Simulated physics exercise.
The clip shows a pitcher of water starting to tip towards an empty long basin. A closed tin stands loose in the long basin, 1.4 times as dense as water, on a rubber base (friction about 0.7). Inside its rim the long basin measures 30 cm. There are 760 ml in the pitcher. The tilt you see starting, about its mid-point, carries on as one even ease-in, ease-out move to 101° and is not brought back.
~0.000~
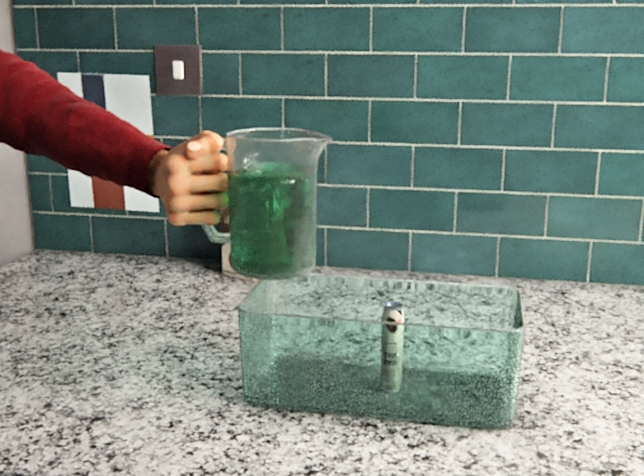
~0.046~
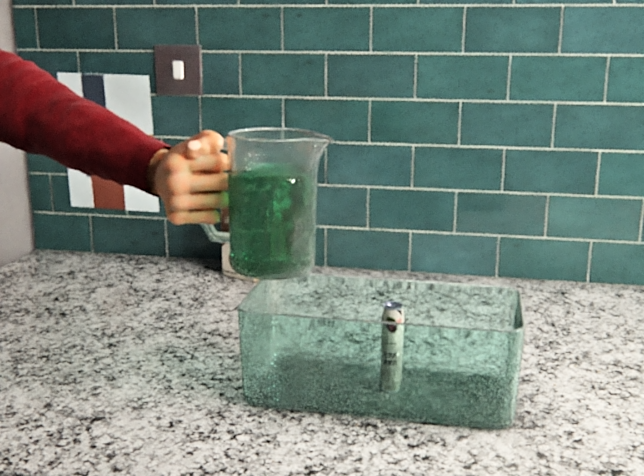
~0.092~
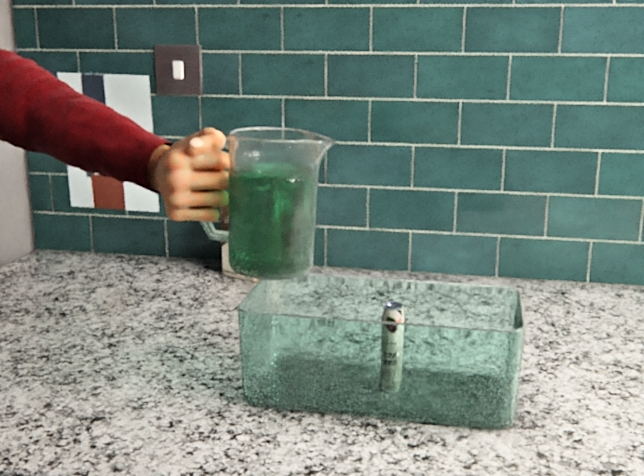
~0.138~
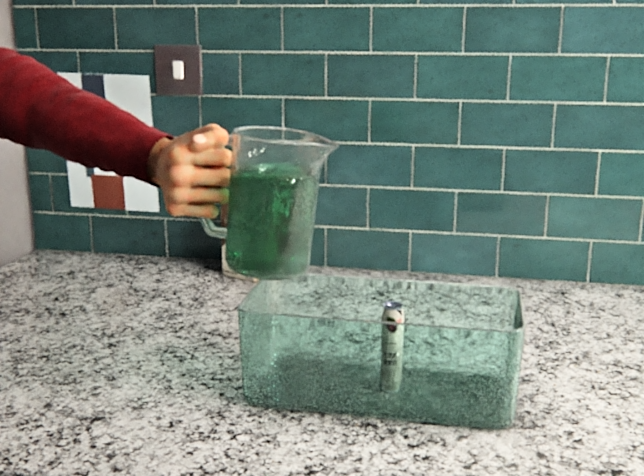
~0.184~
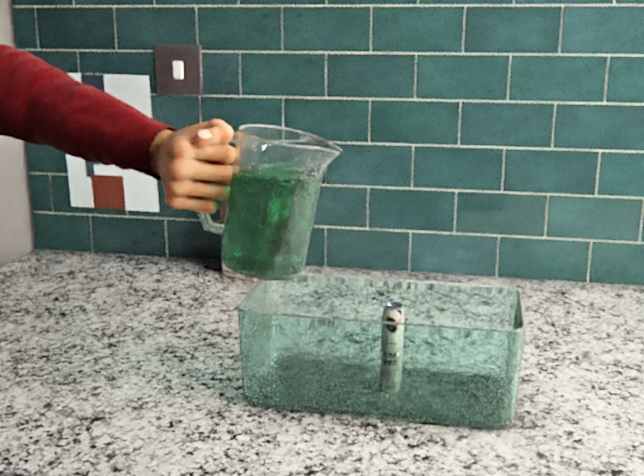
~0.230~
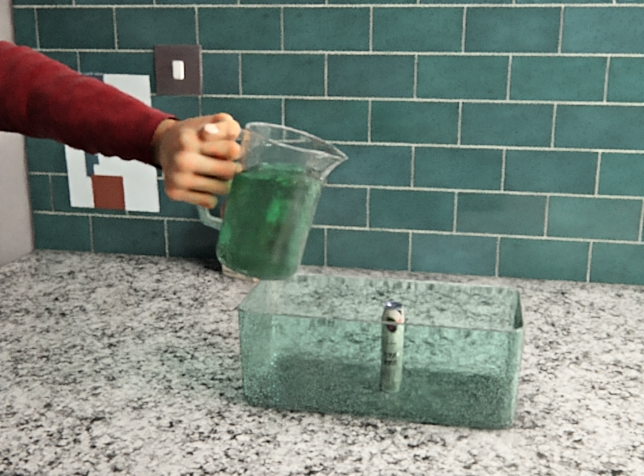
At first, a hand in a red sleeve holds a clear pitcher of green liquid upright above the left end of a long glass basin, where a small closed tin stands. The hand then slowly tilts the pitcher to the right, its spout dipping slightly, while the basin and tin stay still.
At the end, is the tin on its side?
The tin falls.
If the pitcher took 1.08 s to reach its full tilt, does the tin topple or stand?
The tin goes over.
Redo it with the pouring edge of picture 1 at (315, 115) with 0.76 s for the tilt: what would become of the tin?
Then it falls.
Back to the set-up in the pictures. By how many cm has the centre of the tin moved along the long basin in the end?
Some 8.0 cm.
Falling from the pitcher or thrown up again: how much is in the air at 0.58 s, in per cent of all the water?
Some 8 per cent.
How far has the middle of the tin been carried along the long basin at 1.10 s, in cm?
About 8 cm.
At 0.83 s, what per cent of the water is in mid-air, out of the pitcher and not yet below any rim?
Near 14 in a hundred.
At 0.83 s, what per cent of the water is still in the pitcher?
About 46 per cent.
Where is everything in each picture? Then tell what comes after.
The first picture shows tilt 0°; pouring edge (332, 138); surface from (234, 168) to (314, 171); the long basin's rim runs from (253, 292) to (521, 310); the tin's top is at (393, 309).
The second picture shows tilt 1°; pouring edge (333, 139); surface from (234, 168) to (314, 172).
The third picture shows tilt 3°; pouring edge (335, 141); surface from (237, 167) to (316, 172).
The fourth picture shows tilt 6°; pouring edge (338, 145); surface from (237, 168) to (317, 172).
The fifth picture shows tilt 10°; pouring edge (343, 150); surface from (239, 169) to (320, 173).
The sixth picture shows tilt 16°; pouring edge (347, 158); surface from (239, 176) to (324, 174).
By 0.58 s the tilt is 73° and 91 per cent is still to pour; the tin stands where it began.
By 0.83 s the tilt is 100° and 46 per cent is still to pour; the tin stands where it began.
By 1.10 s the tilt is 101° and 11 per cent is still to pour; the tin lies on its side.
By 1.39 s the tilt is 101° and 2 per cent is still to pour; the tin lies on its side.
At rest the tin lies on its side.
